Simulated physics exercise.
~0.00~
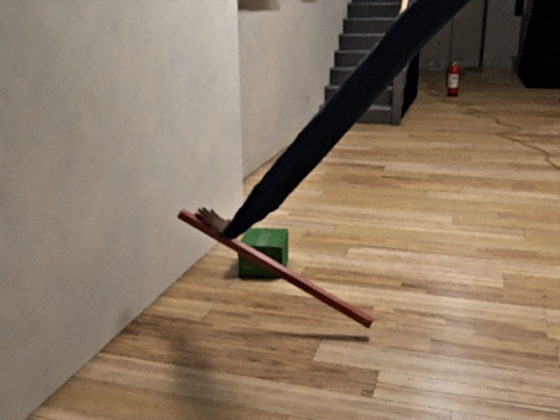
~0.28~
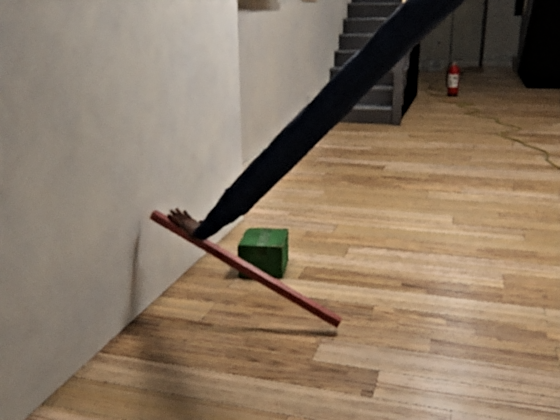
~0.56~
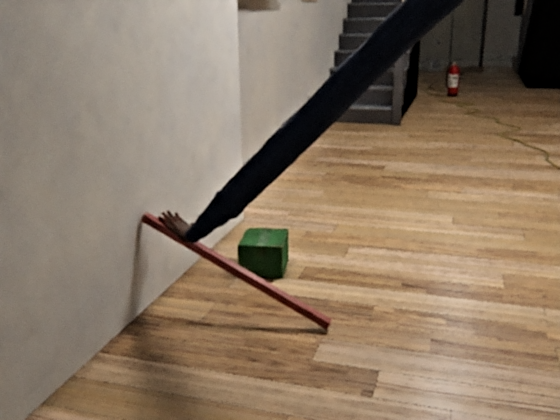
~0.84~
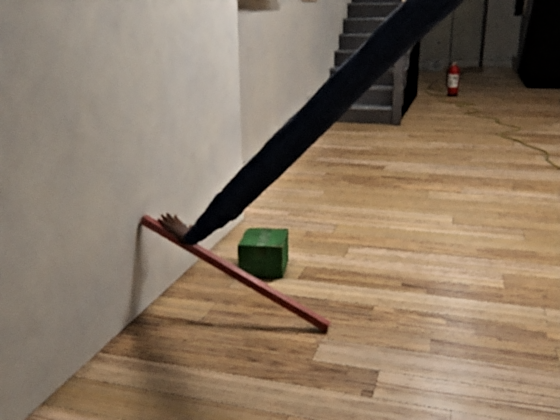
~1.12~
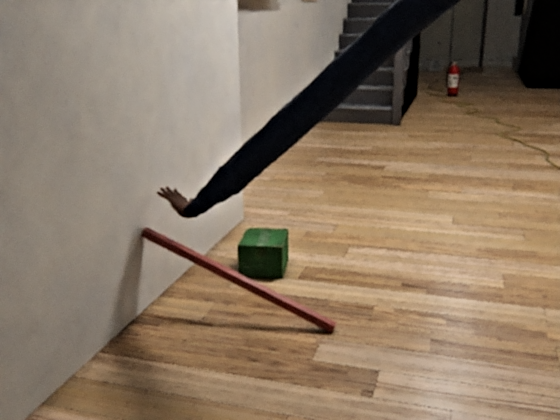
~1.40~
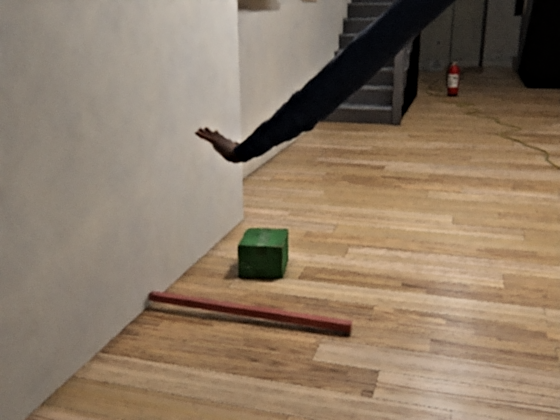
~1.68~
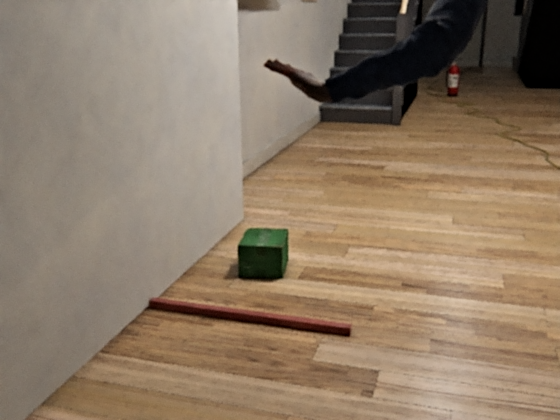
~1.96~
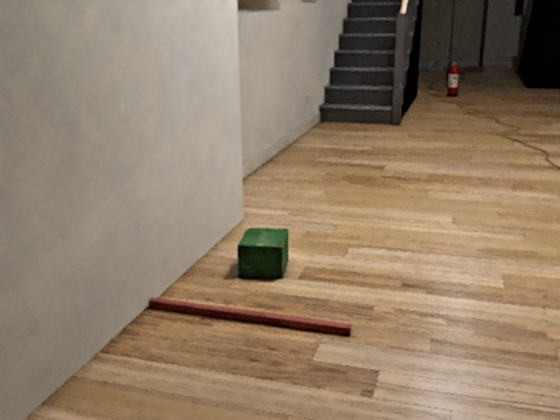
A red pole was leaned against a pale wall by a hand, in front of a green box, but once the hand let go and drew back, it slid down and ended up flat on the wooden floor, the box never moving.
